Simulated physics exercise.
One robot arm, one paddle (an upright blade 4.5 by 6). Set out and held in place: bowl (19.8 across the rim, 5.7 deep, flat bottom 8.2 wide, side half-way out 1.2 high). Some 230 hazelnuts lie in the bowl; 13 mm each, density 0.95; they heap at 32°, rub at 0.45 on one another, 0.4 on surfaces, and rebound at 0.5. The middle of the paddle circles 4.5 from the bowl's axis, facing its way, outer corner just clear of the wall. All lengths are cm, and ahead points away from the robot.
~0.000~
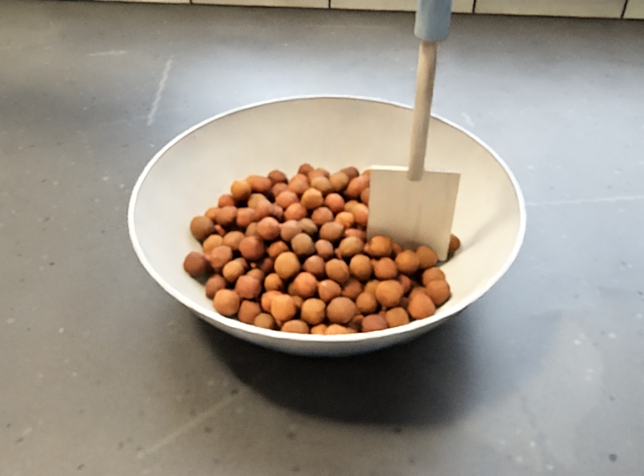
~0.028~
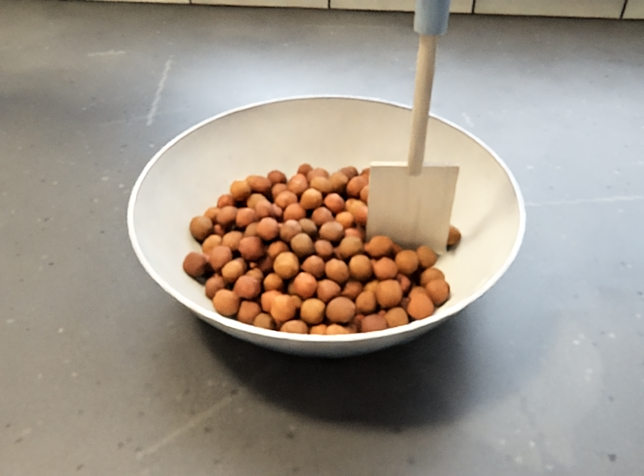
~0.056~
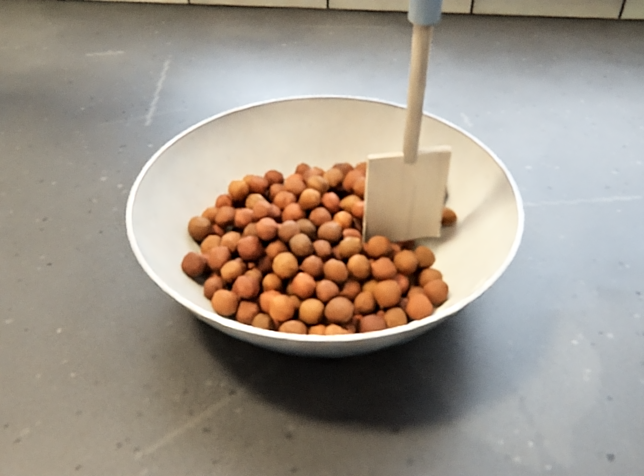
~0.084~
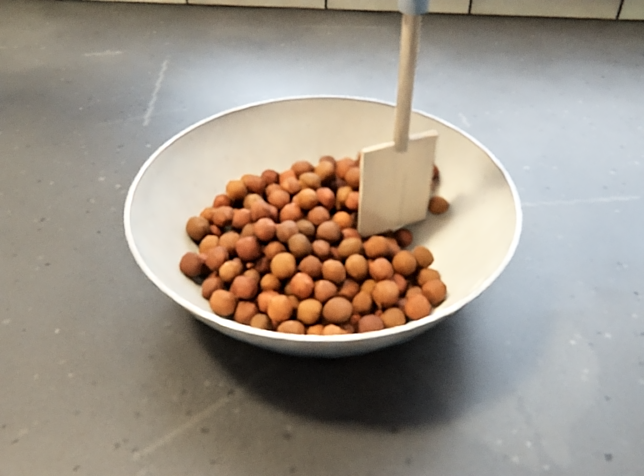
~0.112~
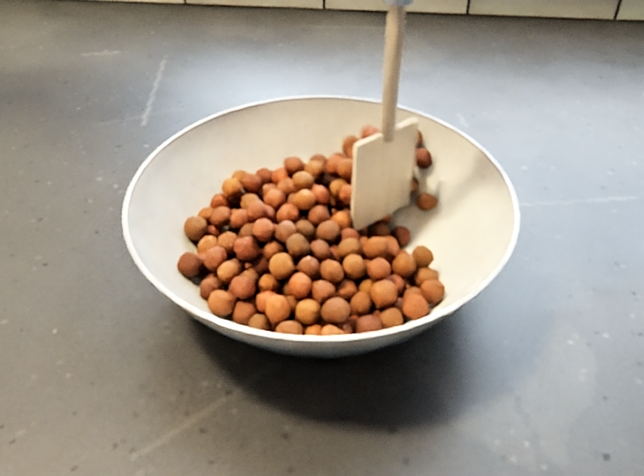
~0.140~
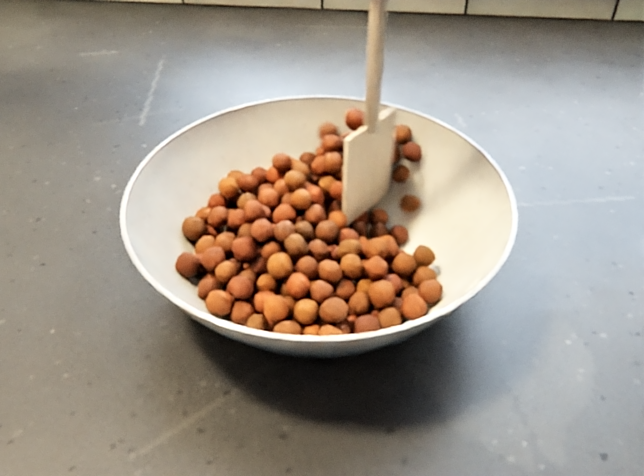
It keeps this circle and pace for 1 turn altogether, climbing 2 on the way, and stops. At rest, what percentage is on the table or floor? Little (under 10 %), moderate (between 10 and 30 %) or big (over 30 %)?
On the table or floor the share is little, under 10 %.
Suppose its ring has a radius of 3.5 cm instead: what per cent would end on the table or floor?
In that case some 0 per cent.
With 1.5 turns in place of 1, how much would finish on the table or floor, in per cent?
Then about 0 per cent.
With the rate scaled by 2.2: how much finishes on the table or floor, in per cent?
Some 25 per cent.
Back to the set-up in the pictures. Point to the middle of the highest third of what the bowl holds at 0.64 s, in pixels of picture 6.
Near (374, 281).
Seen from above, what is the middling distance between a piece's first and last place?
About 5 cm.
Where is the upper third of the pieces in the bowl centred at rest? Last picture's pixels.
Around (357, 259).
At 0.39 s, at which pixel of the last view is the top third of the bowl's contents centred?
Around (204, 230).
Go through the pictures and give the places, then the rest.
Paddle neck at (419, 144), 0° round; upper third of the load around (321, 222), from x 195 to 450, top at y 175; 227 in the bowl, in the first frame.
Paddle neck at (418, 138), 5° round; upper third of the load around (321, 219), from x 195 to 450, top at y 175, in the second frame.
Paddle neck at (413, 127), 17° round; upper third of the load around (322, 217), from x 195 to 445, top at y 170, in the third frame.
Paddle neck at (403, 116), 30° round; upper third of the load around (324, 206), from x 195 to 440, top at y 155, in the fourth frame.
Paddle neck at (389, 106), 43° round; upper third of the load around (319, 197), from x 190 to 430, top at y 135, in the fifth frame.
Paddle neck at (373, 98), 56° round; upper third of the load around (314, 198), from x 190 to 430, top at y 120; 227 in the bowl, in the sixth frame.
By 0.39 s, 174° round, highest piece 7 above the table; 227 in the bowl.
By 0.64 s, 292° round, highest piece 6 above the table; 222 in the bowl, 4 on the table or floor, 1 in flight or on the tool.
By 0.97 s, 0° round, highest piece 5 above the table; 222 in the bowl, 5 on the table or floor.
By 1.67 s, 0° round, highest piece 5 above the table; 222 in the bowl, 5 on the table or floor.
Final count, 222 in the bowl, 5 on the table or floor. That is 2 % on the table or floor.
